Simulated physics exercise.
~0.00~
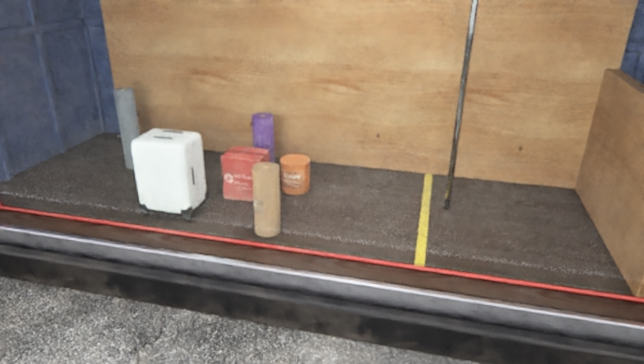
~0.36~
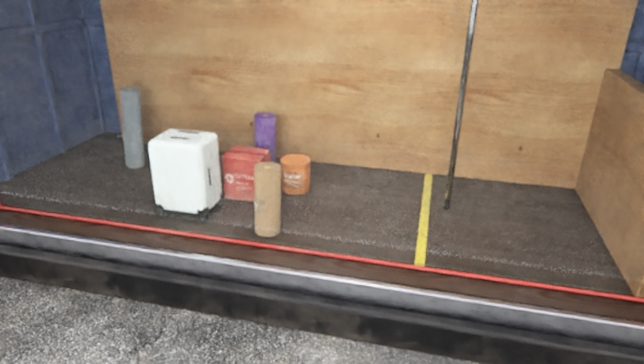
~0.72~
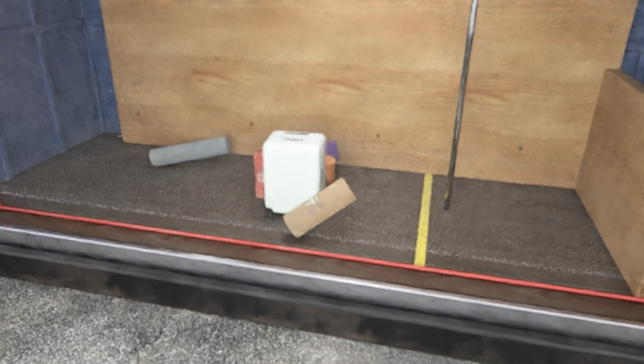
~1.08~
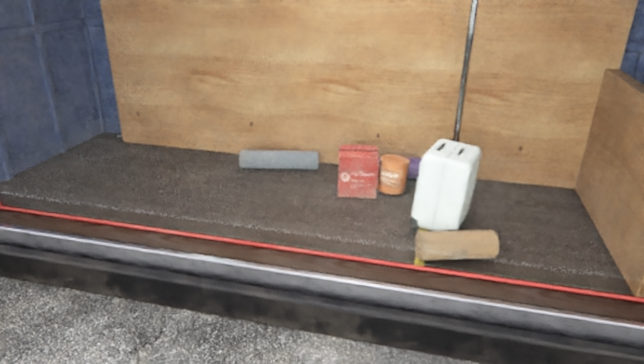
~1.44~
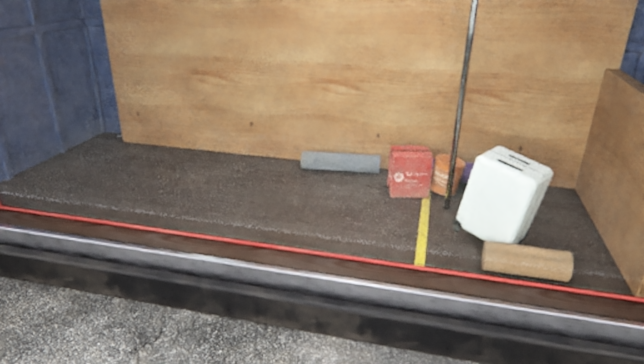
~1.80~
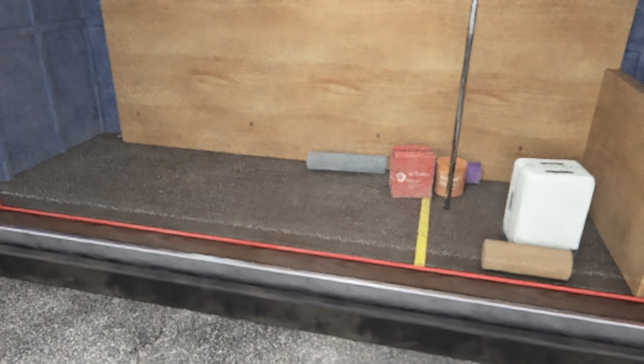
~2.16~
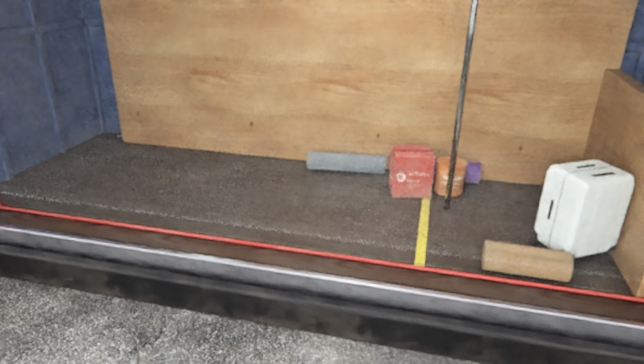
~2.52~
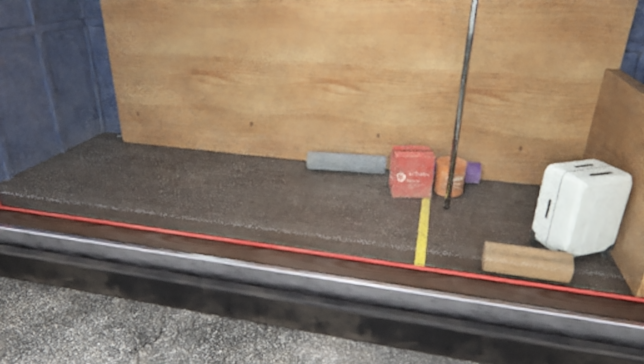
A white wheeled case stands near the left of a carpeted bay, among a grey roll, a red carton, a purple roll, an orange bucket and a brown roll. It rolls to the right towards the others, and soon the brown roll tips while the grey roll falls onto its side. Everything loose then travels right, the case leading past the pole and leaning briefly. The case settles upright by the right wall, with the brown roll lying nearby. The orange bucket and purple roll rest beyond the yellow line, while the red carton and grey roll stop short.
